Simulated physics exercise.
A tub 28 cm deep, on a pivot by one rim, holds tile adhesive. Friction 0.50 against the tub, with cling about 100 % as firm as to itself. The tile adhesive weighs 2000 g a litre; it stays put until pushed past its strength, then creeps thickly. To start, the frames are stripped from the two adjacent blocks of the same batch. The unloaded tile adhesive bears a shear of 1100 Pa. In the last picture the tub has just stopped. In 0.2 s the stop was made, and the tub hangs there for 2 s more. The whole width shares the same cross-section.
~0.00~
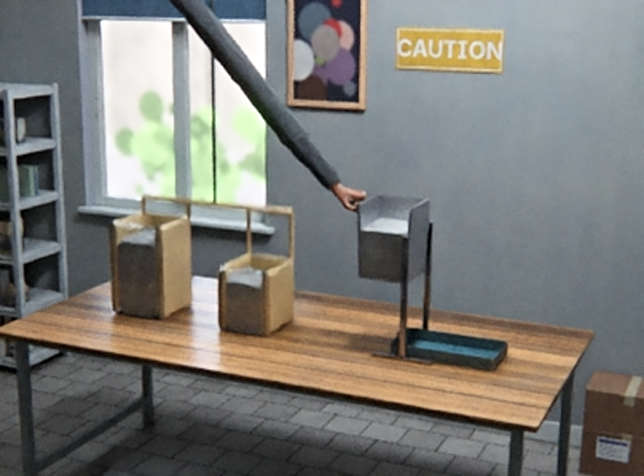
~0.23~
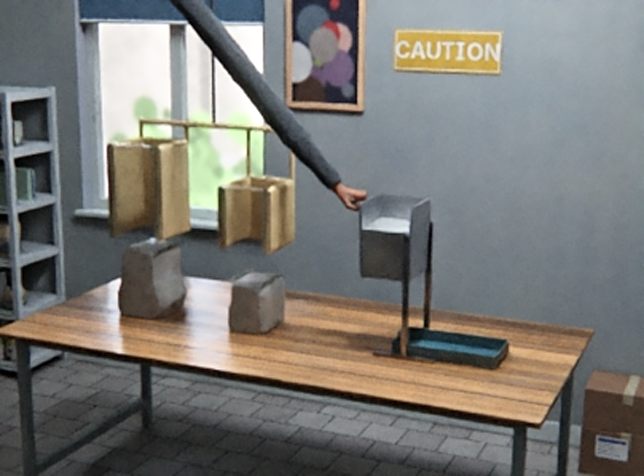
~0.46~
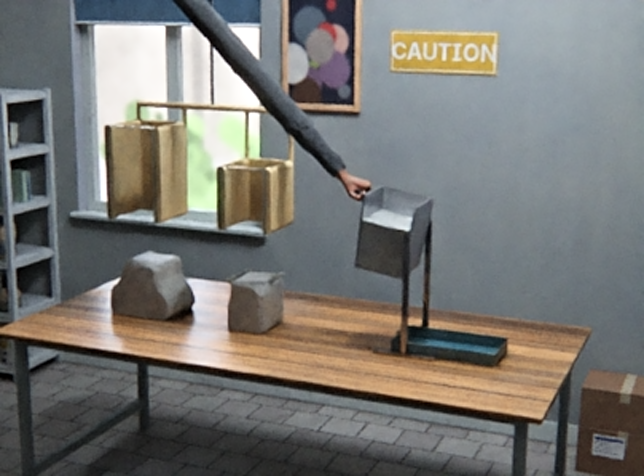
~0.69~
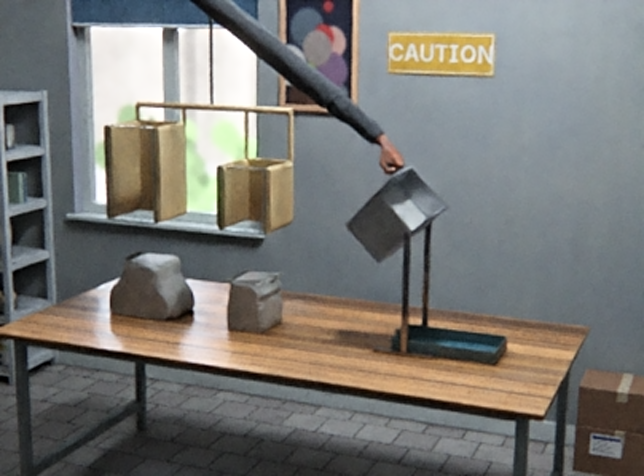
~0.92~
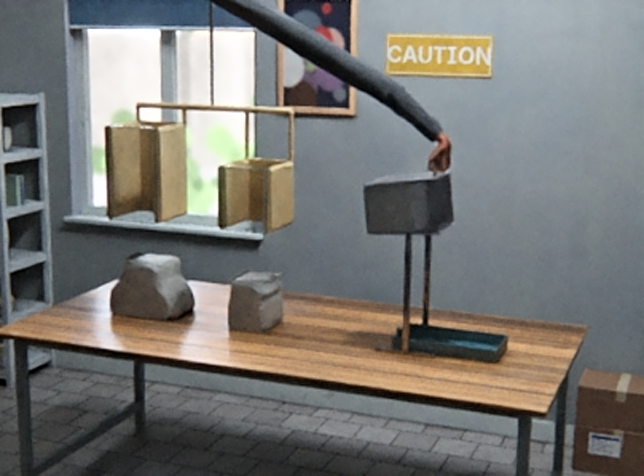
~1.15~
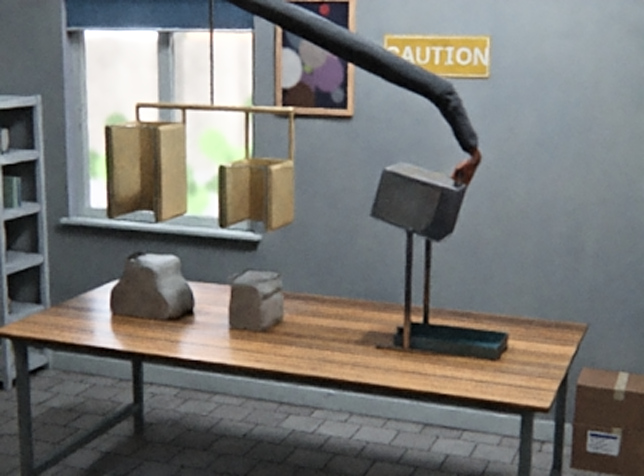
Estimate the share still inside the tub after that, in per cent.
I would say about 100 per cent.
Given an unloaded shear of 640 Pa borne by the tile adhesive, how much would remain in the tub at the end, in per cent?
That works out near 55 %.
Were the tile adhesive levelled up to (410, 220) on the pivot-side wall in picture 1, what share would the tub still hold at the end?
I'd say close to 100 % stays in the tub.
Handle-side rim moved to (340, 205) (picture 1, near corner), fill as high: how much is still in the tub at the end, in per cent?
Remaining in tub at end: Approx. 45 %.
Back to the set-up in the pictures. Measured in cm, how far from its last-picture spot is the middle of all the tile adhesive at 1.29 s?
Measured shift, roughly 0 cm.
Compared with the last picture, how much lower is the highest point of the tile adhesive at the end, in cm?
About 0 cm.
After 1.29 s, the tub is at 105 degrees and holds 100 %.
After 1.46 s, the tub is at 105 degrees and holds 100 %.
After 1.63 s, the tub is at 105 degrees and holds 100 %.
After 1.80 s, the tub is at 105 degrees and holds 100 %.
After 3.15 s, at the end, the tub is at 105 degrees and holds 100 %.
